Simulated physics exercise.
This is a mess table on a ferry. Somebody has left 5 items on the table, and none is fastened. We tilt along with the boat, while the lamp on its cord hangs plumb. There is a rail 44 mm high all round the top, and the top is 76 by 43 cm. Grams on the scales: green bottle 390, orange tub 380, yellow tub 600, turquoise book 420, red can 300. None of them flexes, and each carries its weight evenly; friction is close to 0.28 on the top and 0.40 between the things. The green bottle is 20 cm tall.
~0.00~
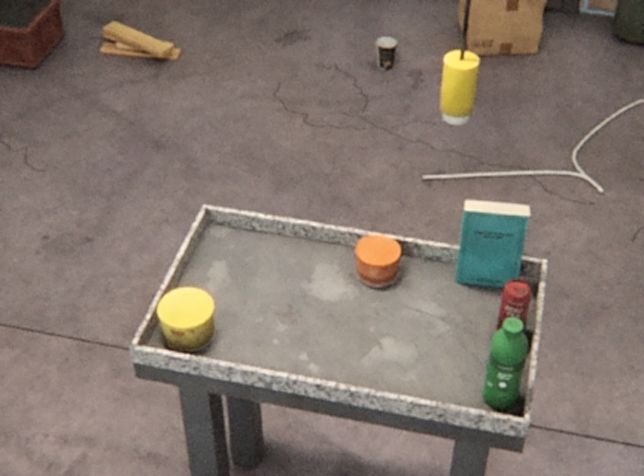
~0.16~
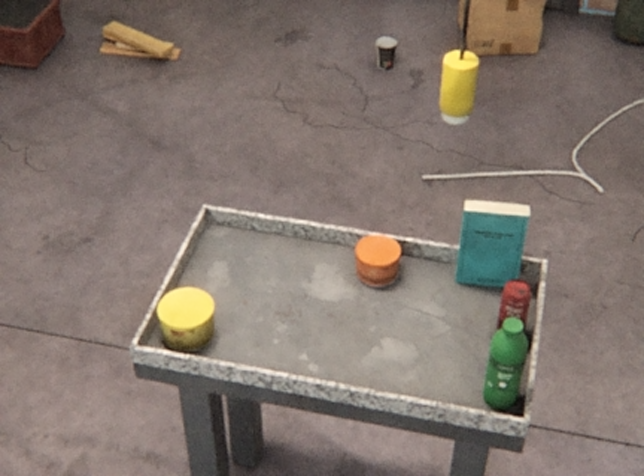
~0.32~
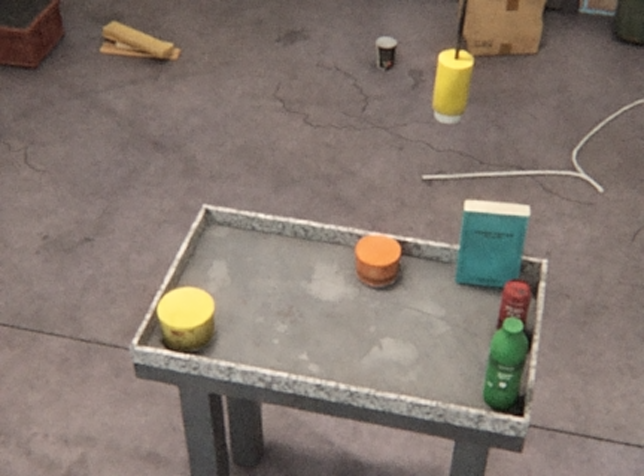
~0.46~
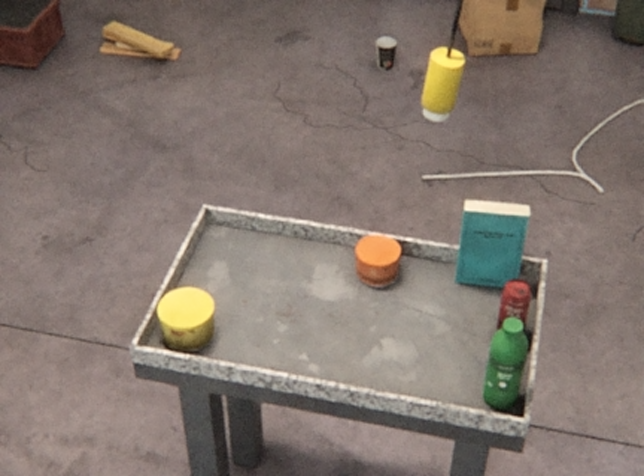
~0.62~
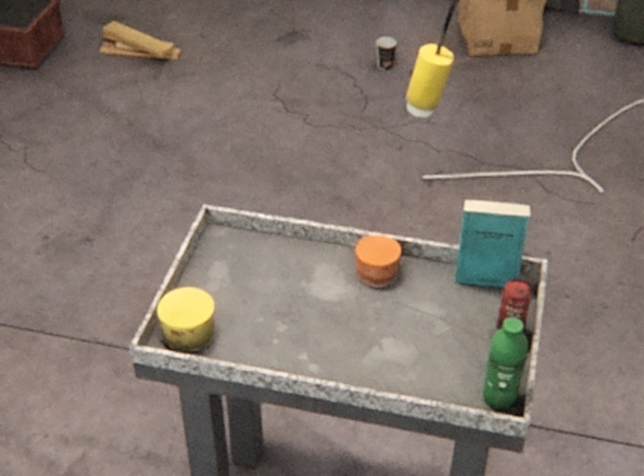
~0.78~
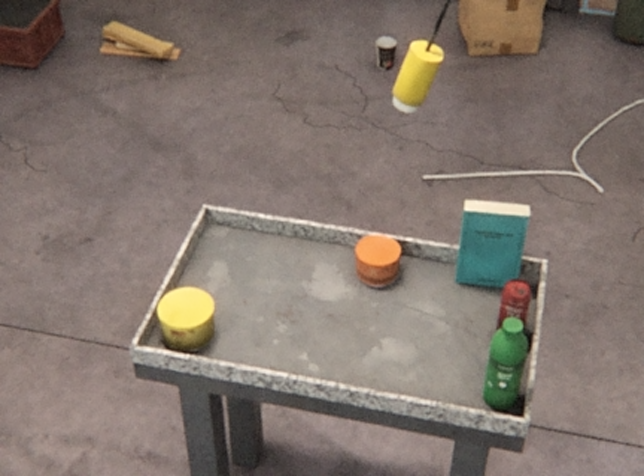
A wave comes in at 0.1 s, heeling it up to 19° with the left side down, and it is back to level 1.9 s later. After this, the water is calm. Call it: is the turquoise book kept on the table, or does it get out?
Kept on the table.
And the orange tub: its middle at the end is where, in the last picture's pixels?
It ends up at about (340, 255).
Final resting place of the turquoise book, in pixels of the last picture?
In the end it sits at around (443, 237).
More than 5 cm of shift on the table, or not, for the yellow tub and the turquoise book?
Here the yellow tub is left in place, and the turquoise book moves off.
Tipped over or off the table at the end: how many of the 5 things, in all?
0.
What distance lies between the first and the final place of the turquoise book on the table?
Displacement: Approx. 10 cm.
After 1.08 s, boat heeled 19°, left side down; turquoise book slid 2 cm near (484, 244).
After 1.28 s, boat heeled 16°, left side down; turquoise book slid 5 cm near (467, 241); green bottle slid 5 cm; red can slid 5 cm.
After 1.38 s, boat heeled 14°, left side down; turquoise book slid 7 cm near (457, 239); green bottle slid 7 cm; red can slid 7 cm.
After 1.48 s, boat heeled 11°, left side down; turquoise book slid 9 cm near (448, 238); green bottle slid 9 cm; red can slid 9 cm.
At rest (2.5 s), not toppled but over 5 cm from the start, green bottle, orange tub, turquoise book and red can; the last one in place, give or take 5 cm. In the last view, turquoise book near (443, 237).
